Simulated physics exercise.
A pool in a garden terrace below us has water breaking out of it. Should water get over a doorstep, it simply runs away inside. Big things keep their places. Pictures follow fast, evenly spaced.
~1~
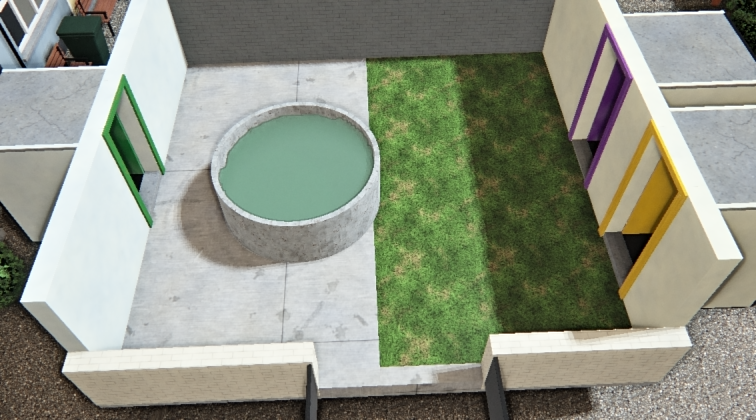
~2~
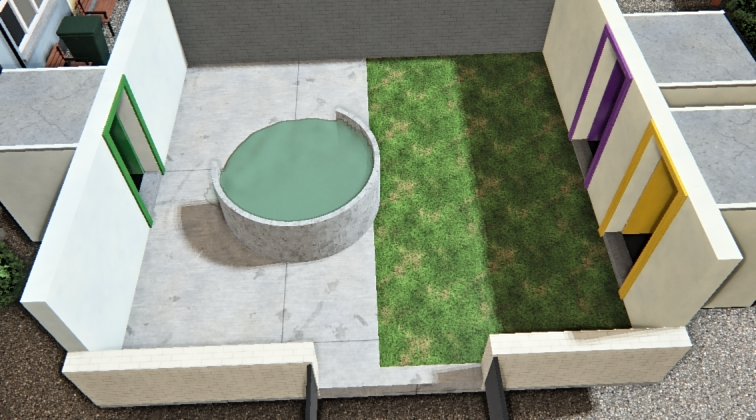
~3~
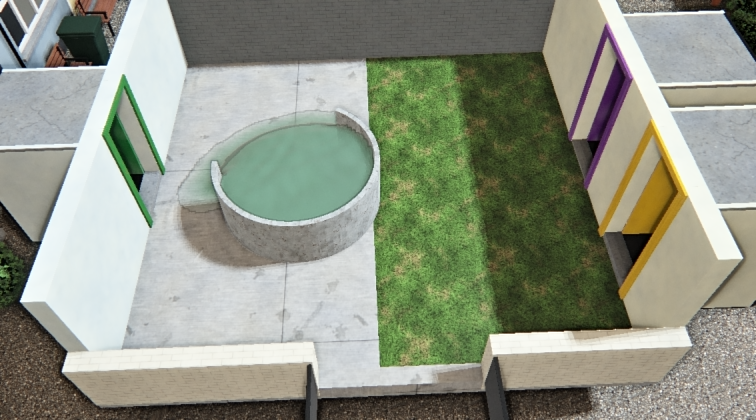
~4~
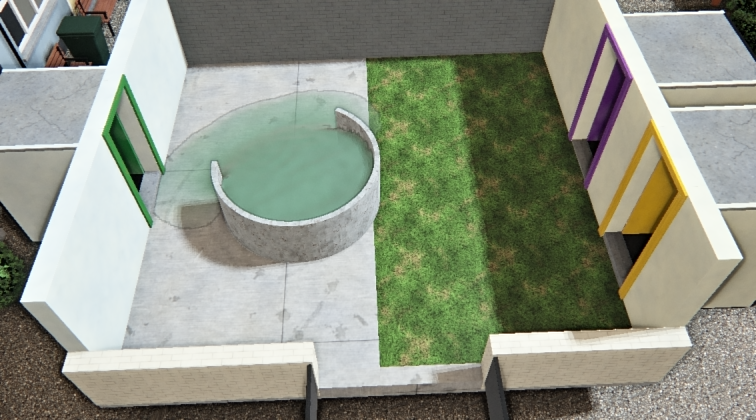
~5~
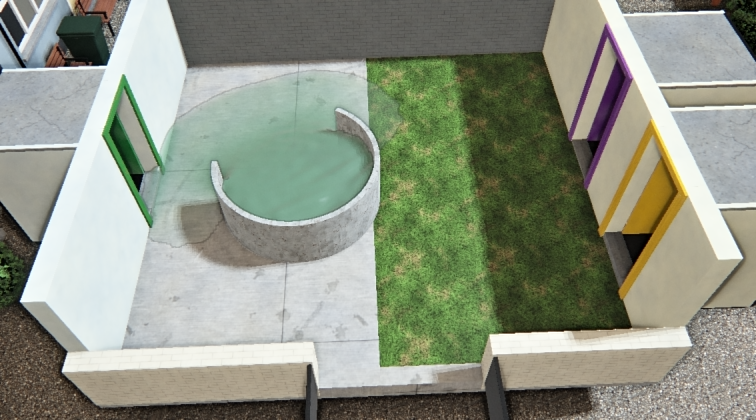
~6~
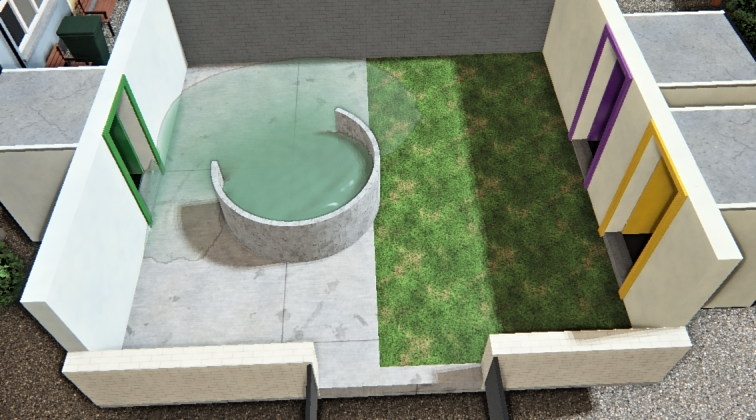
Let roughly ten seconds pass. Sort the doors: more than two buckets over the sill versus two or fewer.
Sorted by door: Yellow door - two or fewer; green door - more than two; purple door - more than two.
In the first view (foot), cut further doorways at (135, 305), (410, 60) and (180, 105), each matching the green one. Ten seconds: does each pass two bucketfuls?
Outcome by door - within the limit, within the limit, past the limit.
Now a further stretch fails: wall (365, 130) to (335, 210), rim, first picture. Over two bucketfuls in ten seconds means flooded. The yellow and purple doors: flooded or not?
Well, the yellow door crosses the threshold, and the purple door crosses the threshold.
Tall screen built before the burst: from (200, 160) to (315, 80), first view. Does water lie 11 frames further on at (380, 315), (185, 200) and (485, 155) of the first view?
Untouched; submerged; untouched.
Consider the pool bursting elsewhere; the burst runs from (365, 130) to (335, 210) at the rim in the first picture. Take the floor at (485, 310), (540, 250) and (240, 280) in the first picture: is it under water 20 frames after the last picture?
Sequence of results: Reached by the flood, reached by the flood, missed by the flood.
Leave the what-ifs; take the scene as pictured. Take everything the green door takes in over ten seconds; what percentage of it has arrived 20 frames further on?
Around 75 %.
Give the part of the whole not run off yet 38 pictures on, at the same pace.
Estimate: Some 96 %.
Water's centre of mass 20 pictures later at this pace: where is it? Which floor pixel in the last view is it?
That comes out near (293, 136).
A moment on, water covers 30 % of the floor; the yellow door not reached, the green door over two buckets in, the purple door not reached.
Next, water covers 35 % of the floor; the yellow door not reached, the green door over two buckets in, the purple door not reached.
Then, water covers 55 % of the floor; the yellow door not reached, the green door over two buckets in, the purple door not reached.
Later, water covers 90 % of the floor; the yellow door not reached, the green door far over two buckets in, the purple door under two buckets in.
In the end, water covers 100 % of the floor; the yellow door wet at the sill, nothing in, the green door far over two buckets in, the purple door over two buckets in.
